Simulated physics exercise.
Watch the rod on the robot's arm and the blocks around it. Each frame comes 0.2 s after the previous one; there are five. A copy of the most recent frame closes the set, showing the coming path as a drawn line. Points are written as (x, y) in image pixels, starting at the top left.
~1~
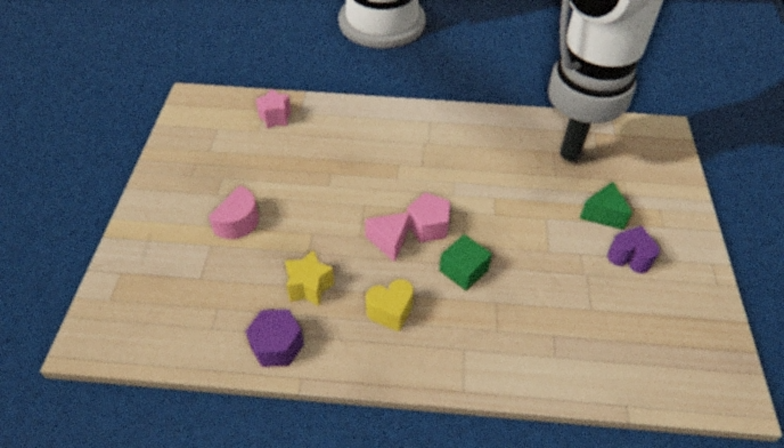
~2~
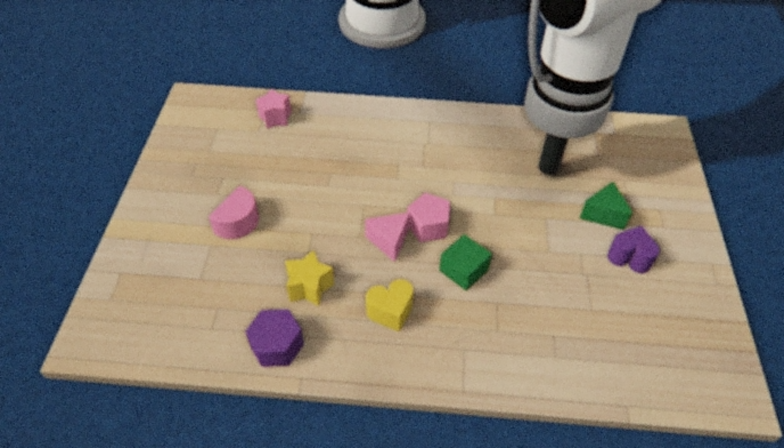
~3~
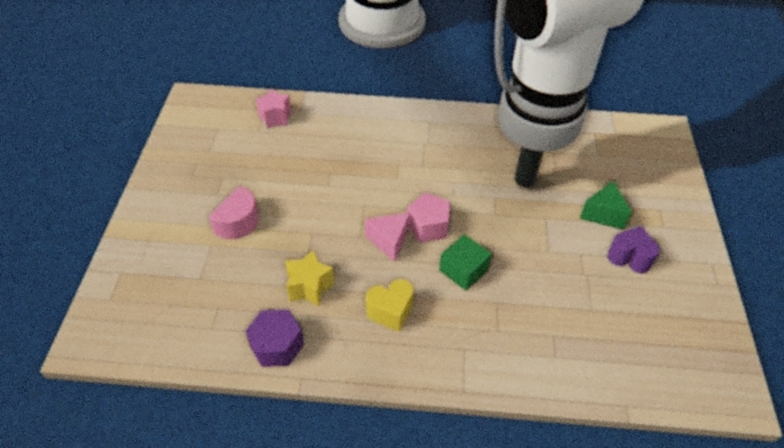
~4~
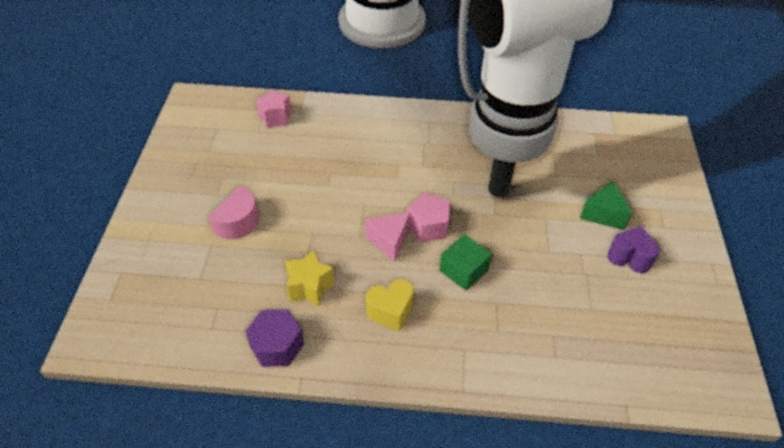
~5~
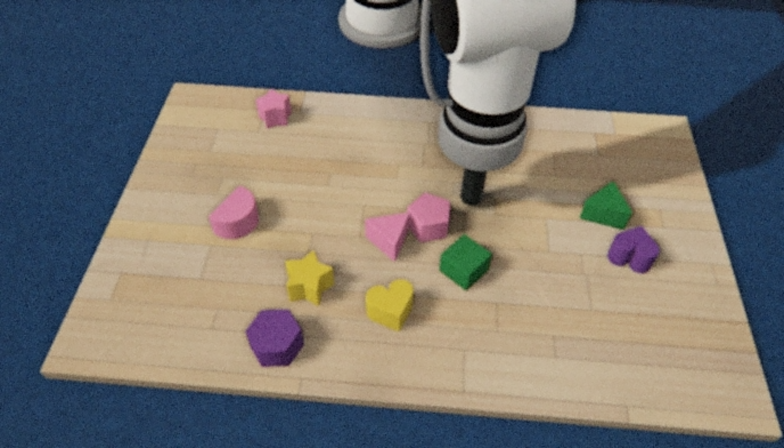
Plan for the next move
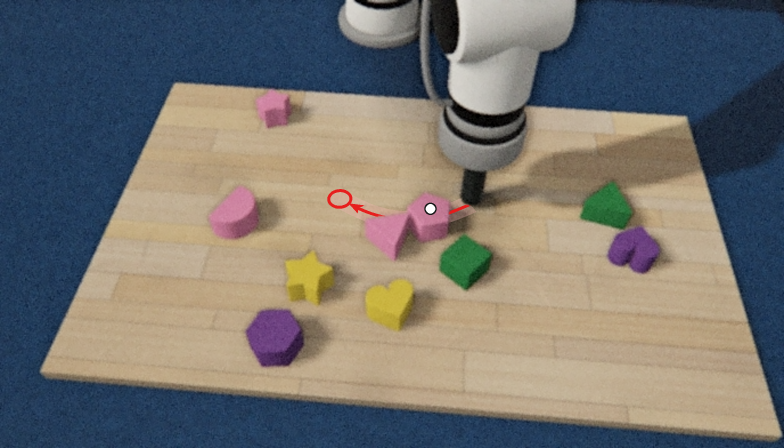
Robot arm moving its black rod left and slightly down over a wooden board, the colourful blocks around it staying still.
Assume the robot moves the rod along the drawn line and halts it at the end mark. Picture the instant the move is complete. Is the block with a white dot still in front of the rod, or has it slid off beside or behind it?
The rod passes it.
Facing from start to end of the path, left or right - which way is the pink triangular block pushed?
It moves over to the left.
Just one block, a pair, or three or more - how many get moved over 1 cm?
Moved: 2.
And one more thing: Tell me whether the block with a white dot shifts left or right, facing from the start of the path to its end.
That's a shift to the left.
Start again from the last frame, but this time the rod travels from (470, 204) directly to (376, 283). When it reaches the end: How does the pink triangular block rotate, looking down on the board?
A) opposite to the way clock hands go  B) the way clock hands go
The answer is A.
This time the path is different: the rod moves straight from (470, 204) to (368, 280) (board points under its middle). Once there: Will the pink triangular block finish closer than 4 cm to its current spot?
No, it doesn't check out.
The drawn path runs from (470, 204) via (428, 218) and (381, 216), ending at (340, 199); the dot is on the pink pentagon.
On the path given first. One third of the way, rod at (427, 213); pink triangular block at (378, 228), turned 35° anticlockwise; pink pentagon at (409, 219), turned 15° clockwise.
Two thirds of the way, rod at (380, 211); pink triangular block at (362, 238), turned 55° anticlockwise; pink pentagon at (394, 226).
At the end, rod at (339, 193); pink triangular block at (362, 238), turned 55° anticlockwise; pink pentagon at (394, 226); green square not moved.
